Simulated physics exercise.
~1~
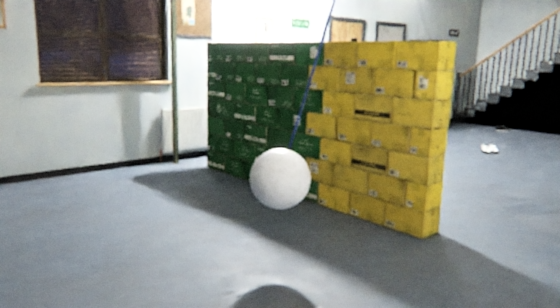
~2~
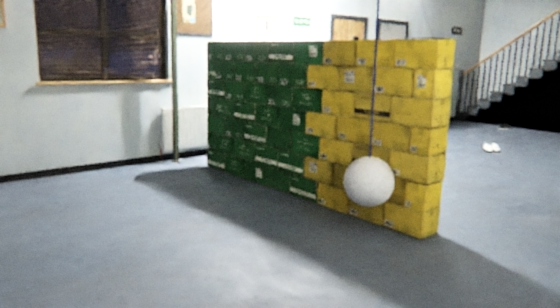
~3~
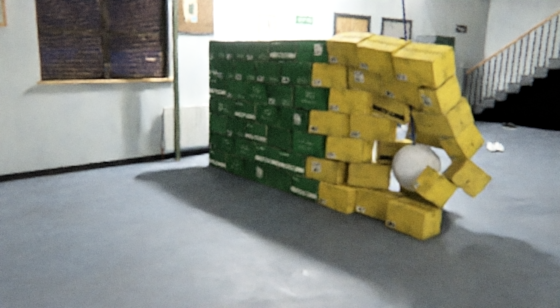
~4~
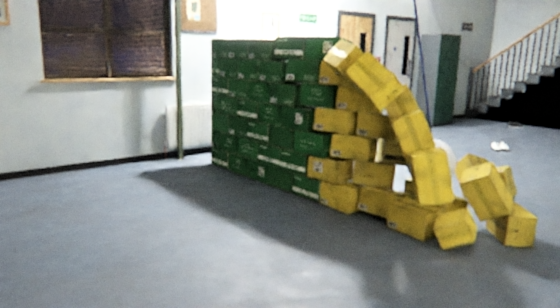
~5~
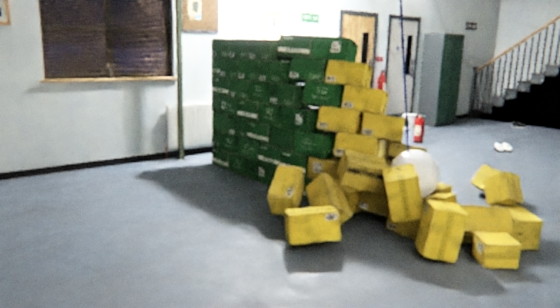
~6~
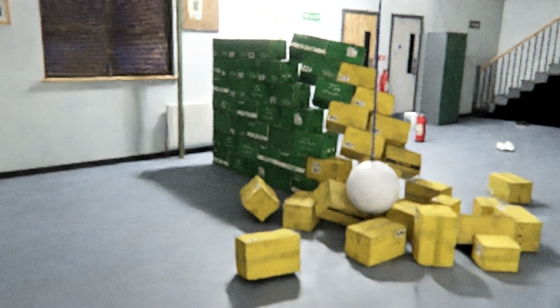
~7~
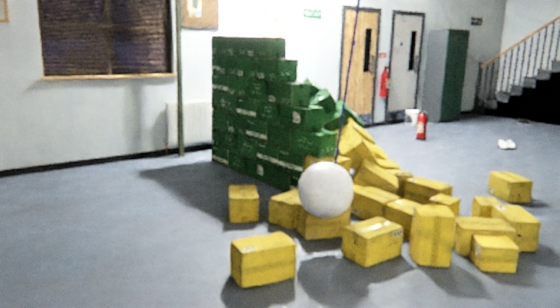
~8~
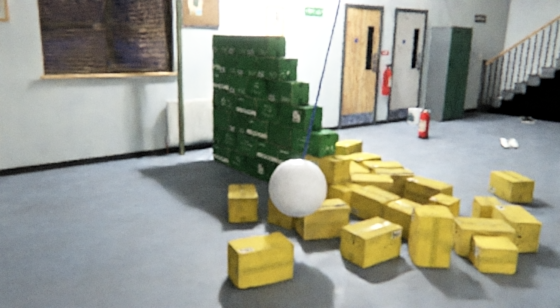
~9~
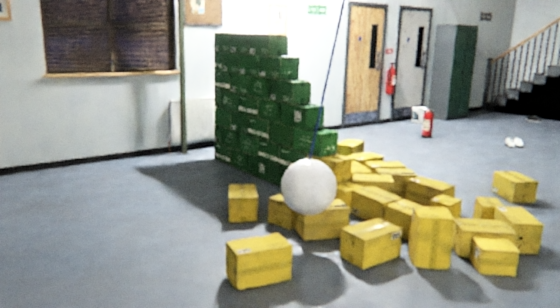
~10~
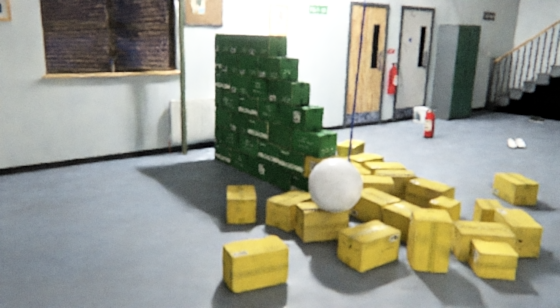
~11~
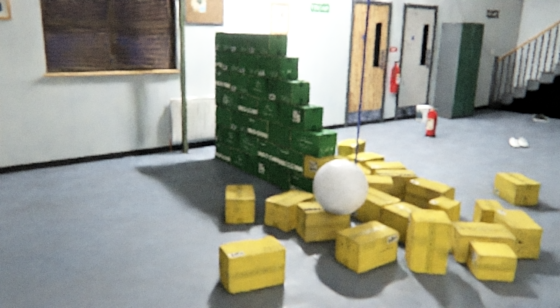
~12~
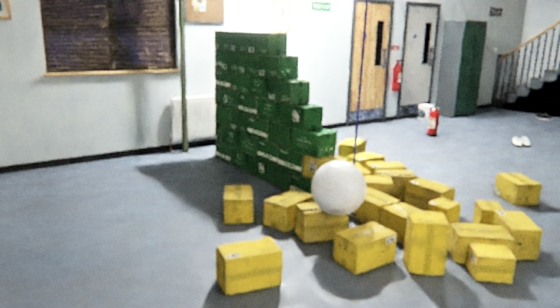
A swinging white ball topples the wall's yellow boxes, leaving most green ones stacked.
